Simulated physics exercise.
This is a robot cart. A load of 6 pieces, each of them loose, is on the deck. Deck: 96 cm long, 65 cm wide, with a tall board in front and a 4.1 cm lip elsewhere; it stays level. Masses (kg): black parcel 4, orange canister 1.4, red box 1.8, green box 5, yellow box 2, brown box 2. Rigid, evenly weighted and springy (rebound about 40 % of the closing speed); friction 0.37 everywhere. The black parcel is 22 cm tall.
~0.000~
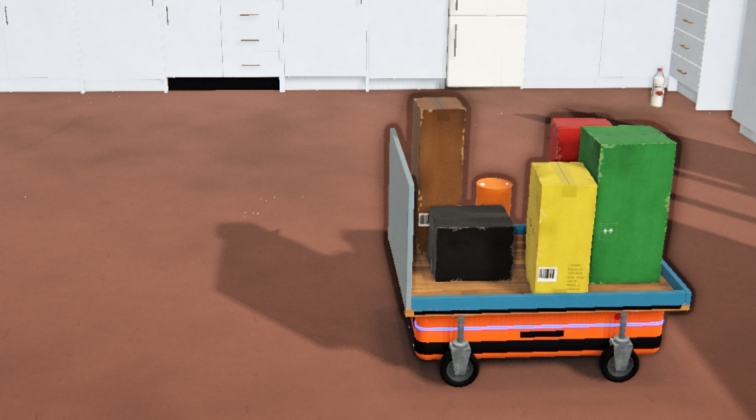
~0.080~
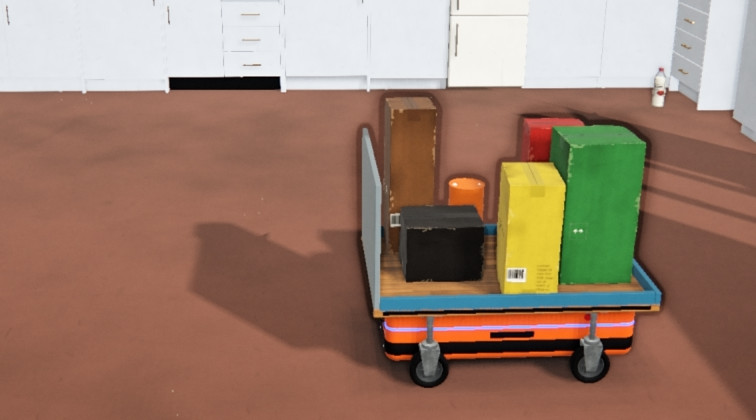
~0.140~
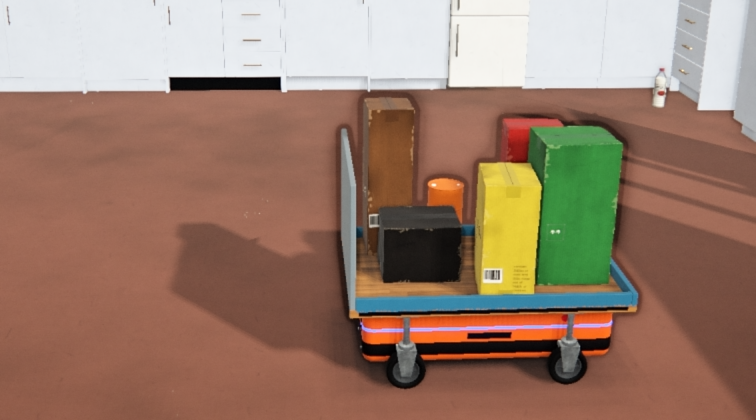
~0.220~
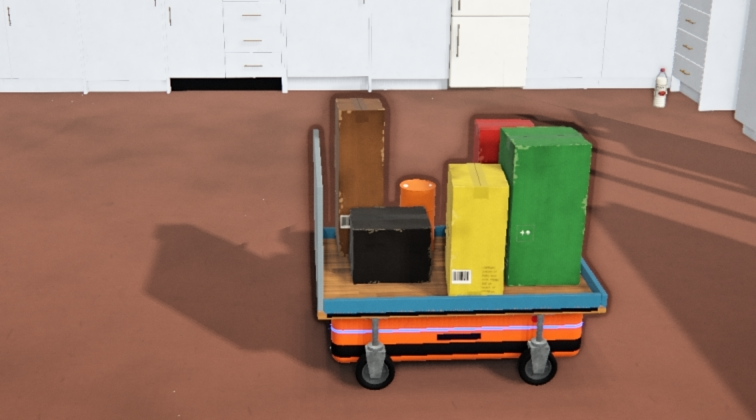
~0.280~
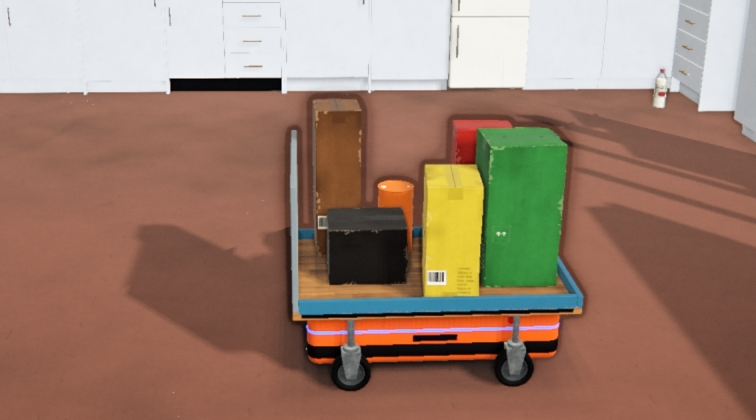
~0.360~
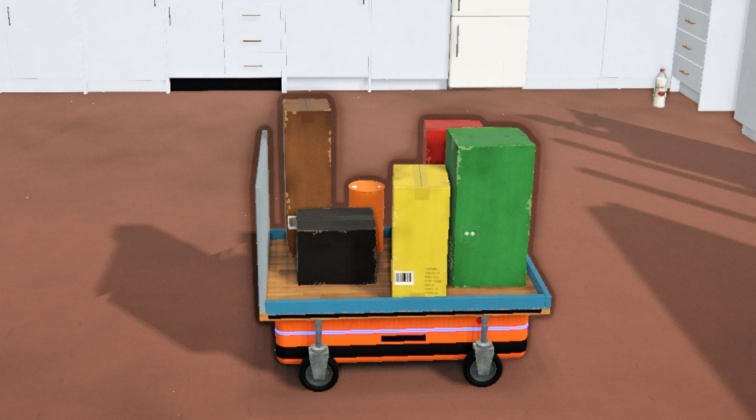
The footage shows an orange robot cart moving steadily left across a brown floor in front of white cabinets, carrying brown, black, yellow, green and red boxes and an orange canister, which keep their places on the deck.
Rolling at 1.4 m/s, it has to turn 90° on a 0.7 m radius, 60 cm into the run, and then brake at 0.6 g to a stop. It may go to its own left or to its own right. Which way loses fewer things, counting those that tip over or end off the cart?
Less is lost turning right.
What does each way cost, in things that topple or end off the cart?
Turning left 2, turning right 1.
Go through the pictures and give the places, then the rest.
In the first frame, 0 cm covered; black parcel (470, 243).
In the second frame, 11 cm covered; yellow box (528, 231); brown box (409, 177).
In the third frame, 20 cm covered; green box (569, 206).
In the fourth frame, 31 cm covered; yellow box (475, 233); brown box (359, 178).
In the fifth frame, 39 cm covered; green box (517, 207).
In the sixth frame, 50 cm covered; black parcel (336, 246); orange canister (366, 218).
Turning left. At 1.06 s, 148 cm covered, turned 60°; brown box now off the cart; orange canister moved 5 cm near (91, 314); black parcel moved 3 cm near (134, 351).
After 1.46 s, 204 cm covered, turned 90°; red box now off the cart; orange canister moved 11 cm; black parcel moved 3 cm.
In the end (2.2 s), off the cart, red box and brown box; not toppled but over 10 cm from the start, black parcel, orange canister, green box and yellow box.
Turning right instead, brown box tipped over or off the cart, 1 of 6 in all.
